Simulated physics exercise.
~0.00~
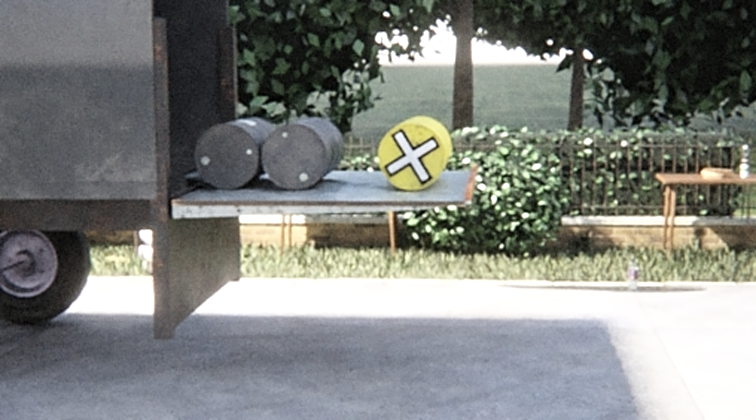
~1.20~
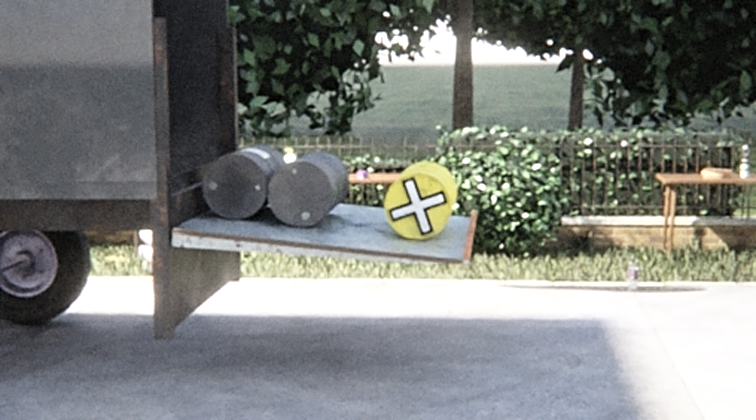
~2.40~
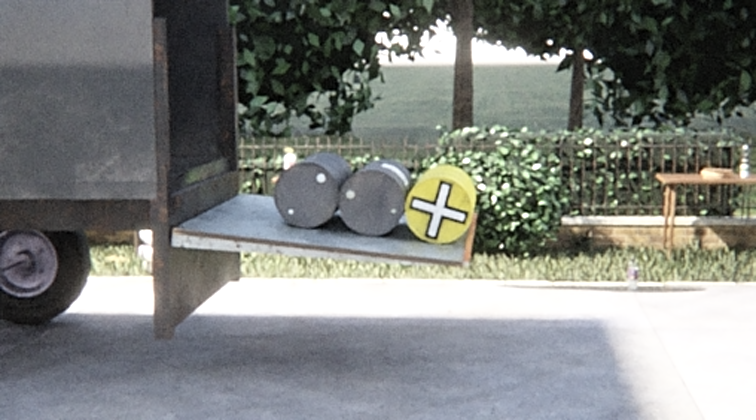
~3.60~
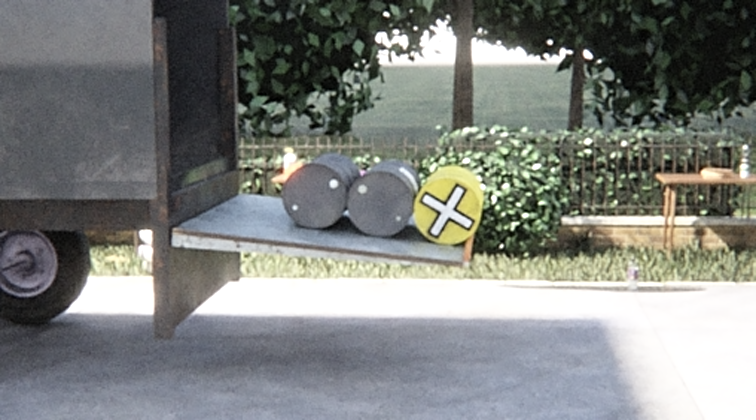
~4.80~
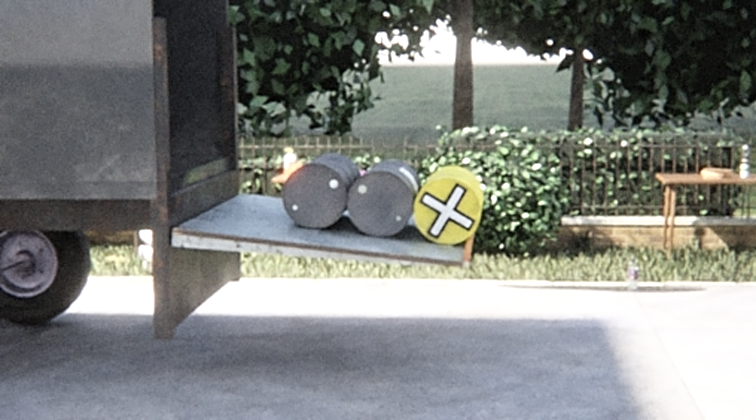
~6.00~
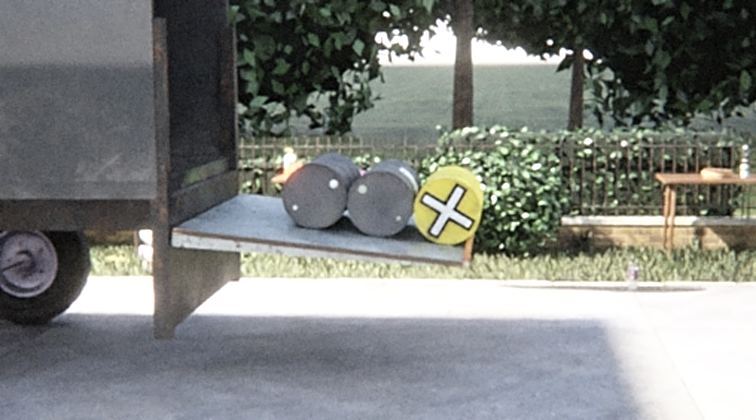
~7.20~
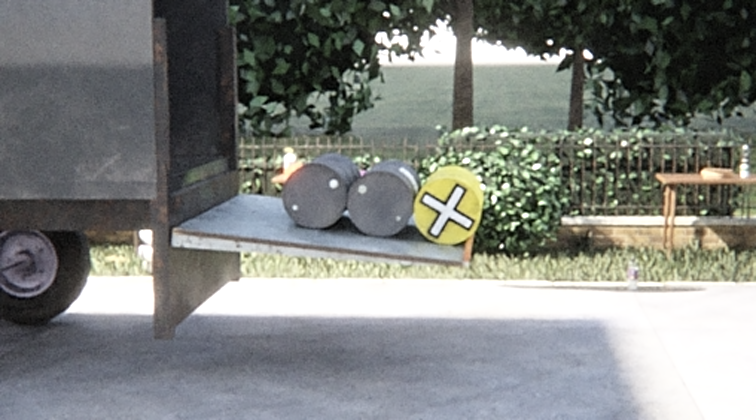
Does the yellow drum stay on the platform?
Yes, the yellow drum rolls right to the outer edge and comes to rest there, still on the platform.
